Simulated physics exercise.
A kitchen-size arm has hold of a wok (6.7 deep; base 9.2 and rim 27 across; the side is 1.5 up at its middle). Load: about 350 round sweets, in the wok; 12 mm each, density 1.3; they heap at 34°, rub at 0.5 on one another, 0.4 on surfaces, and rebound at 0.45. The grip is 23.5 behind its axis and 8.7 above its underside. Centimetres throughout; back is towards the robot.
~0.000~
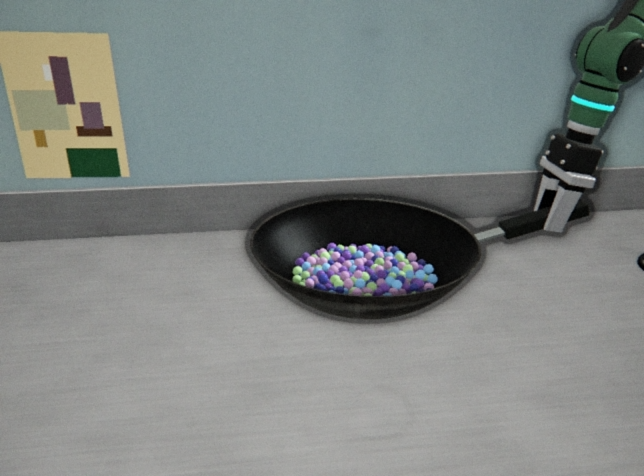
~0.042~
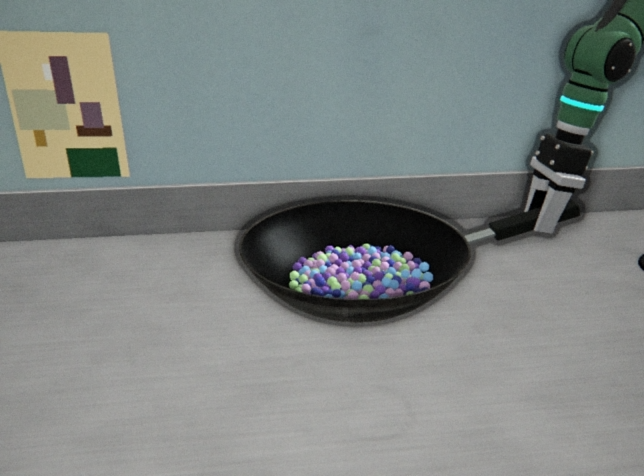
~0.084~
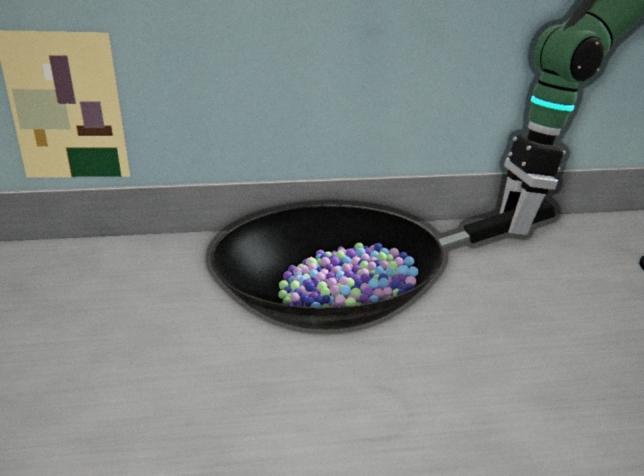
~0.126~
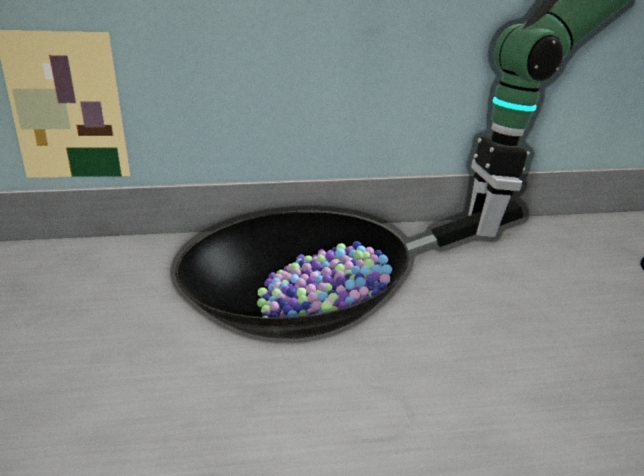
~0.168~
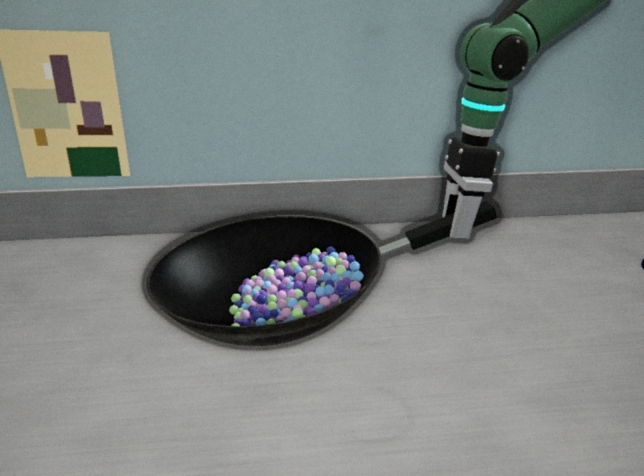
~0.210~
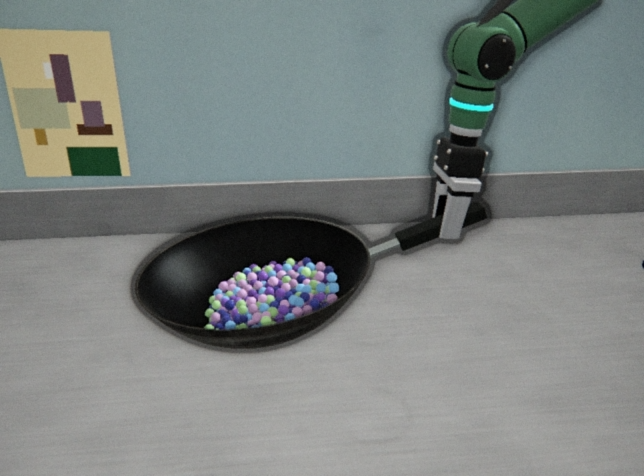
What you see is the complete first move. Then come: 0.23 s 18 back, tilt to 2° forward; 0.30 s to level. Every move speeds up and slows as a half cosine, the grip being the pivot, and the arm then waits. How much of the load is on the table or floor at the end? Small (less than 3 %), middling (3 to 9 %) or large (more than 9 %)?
Answer: Middling; 3 to 9 % of the round sweets finish on the table or floor.
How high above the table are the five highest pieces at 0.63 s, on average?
Some 13 cm.
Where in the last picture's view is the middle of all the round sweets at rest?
Around (417, 276).
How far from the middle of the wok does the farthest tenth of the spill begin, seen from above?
Roughly 25 cm.
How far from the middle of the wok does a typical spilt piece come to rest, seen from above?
Roughly 12 cm.
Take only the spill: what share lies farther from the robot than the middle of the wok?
Some 90 per cent.
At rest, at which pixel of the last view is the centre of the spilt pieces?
Around (330, 341).
By 0.42 s, tilted 2° forward, highest piece 20 above the table; 311 in the wok, 41 in flight or on a rim.
By 0.63 s, level, highest piece 13 above the table; 332 in the wok, 9 on the table or floor, 11 in flight or on a rim.
By 0.94 s, level, highest piece 13 above the table; 332 in the wok, 20 on the table or floor.
By 1.99 s, level, highest piece 13 above the table; 332 in the wok, 20 on the table or floor.
Final count, 332 in the wok, 20 on the table or floor. That is 6 % on the table or floor.
